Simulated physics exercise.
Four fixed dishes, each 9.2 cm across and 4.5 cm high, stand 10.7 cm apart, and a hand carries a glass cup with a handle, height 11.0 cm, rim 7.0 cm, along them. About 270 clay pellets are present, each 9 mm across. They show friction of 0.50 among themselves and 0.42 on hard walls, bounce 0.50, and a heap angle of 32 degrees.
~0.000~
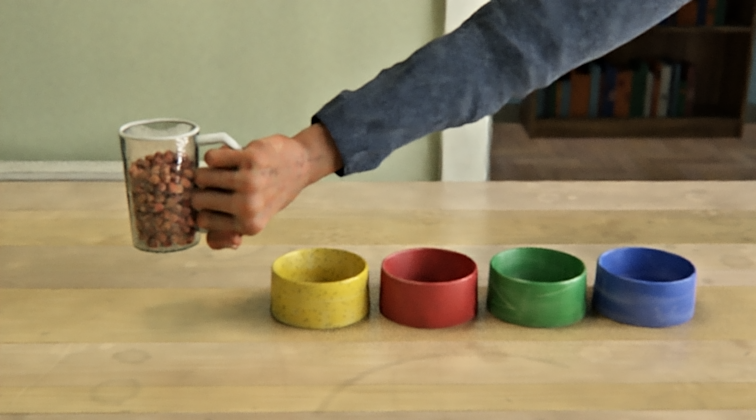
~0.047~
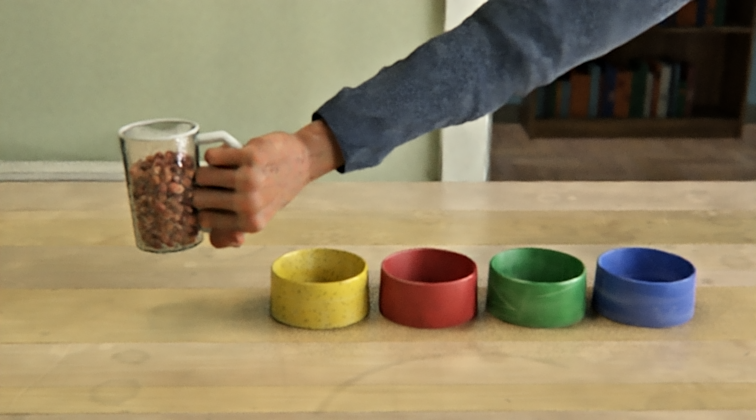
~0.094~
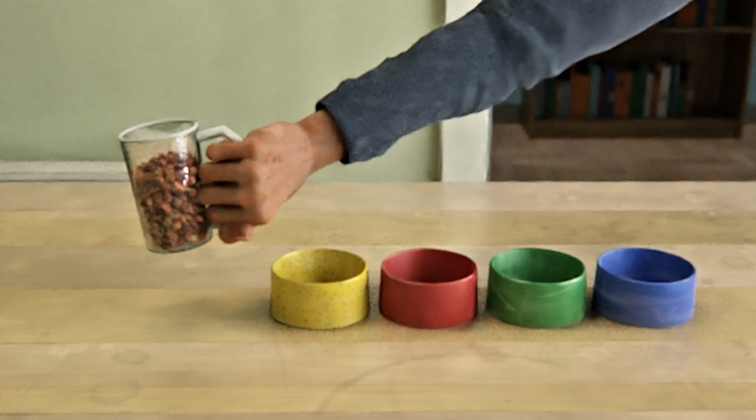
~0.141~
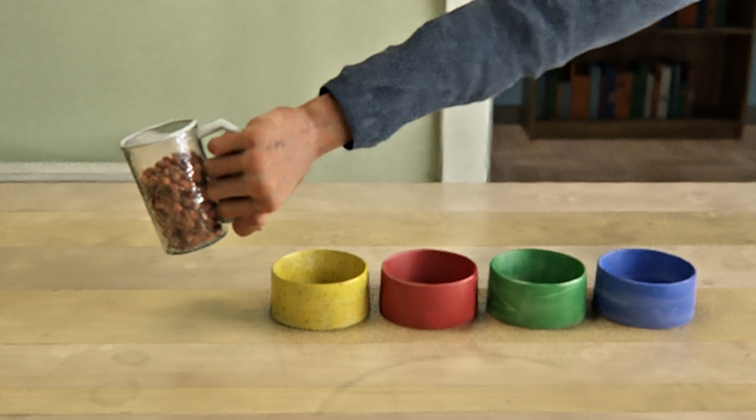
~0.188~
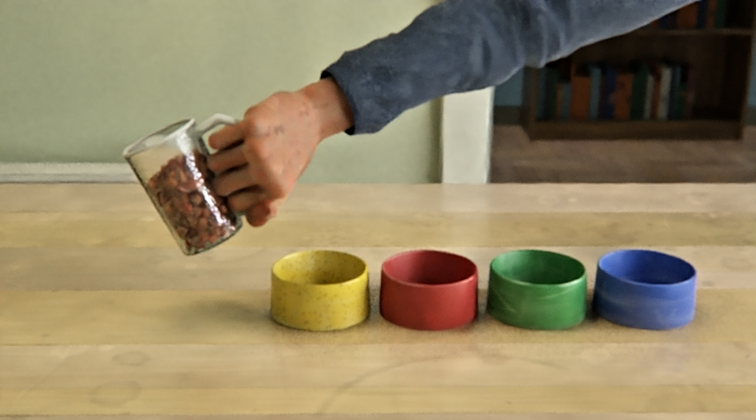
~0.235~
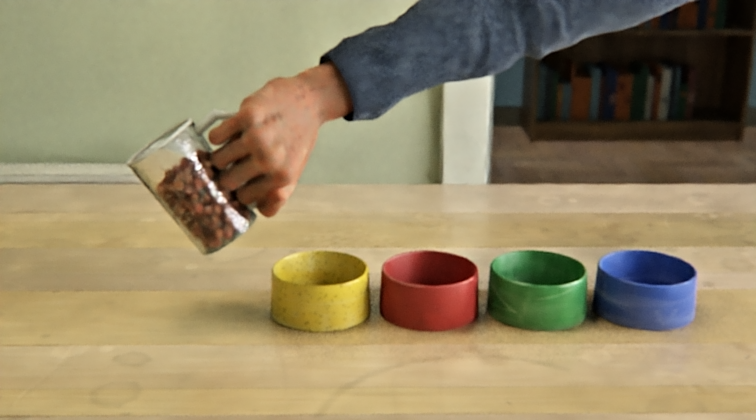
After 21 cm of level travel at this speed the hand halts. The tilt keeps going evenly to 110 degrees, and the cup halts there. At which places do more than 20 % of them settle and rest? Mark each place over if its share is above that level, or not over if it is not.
Red dish: Not over, blue dish: Not over, green dish: Not over, yellow dish: Over, counter: Over.
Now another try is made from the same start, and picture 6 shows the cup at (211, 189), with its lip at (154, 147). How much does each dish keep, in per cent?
Then red 0, blue 0, green 0, and yellow 100.
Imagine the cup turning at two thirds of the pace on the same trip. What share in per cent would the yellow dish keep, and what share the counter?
Shares: Yellow at 80; counter at 20.
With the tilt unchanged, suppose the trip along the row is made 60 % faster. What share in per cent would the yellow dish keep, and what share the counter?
Shares: Yellow 100, counter 0.
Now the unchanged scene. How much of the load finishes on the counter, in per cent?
Estimate: Close to 50 %.
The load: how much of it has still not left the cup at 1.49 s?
15 per cent.
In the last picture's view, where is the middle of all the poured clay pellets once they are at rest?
Somewhere around (287, 301) in the final frame.
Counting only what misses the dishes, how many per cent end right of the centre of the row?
That works out to close to 0 per cent.
After 0.73 s, tilt 110 degrees; cup holds 90 %.
After 1.07 s, tilt 110 degrees; cup holds 45 %, yellow 10 %.
Then, at 1.49 s, tilt 110 degrees; cup holds 15 %, yellow 35 %.
By 2.4 s all is still; red 0 %, blue 0 %, green 0 %, yellow 50 %, counter 50 %.
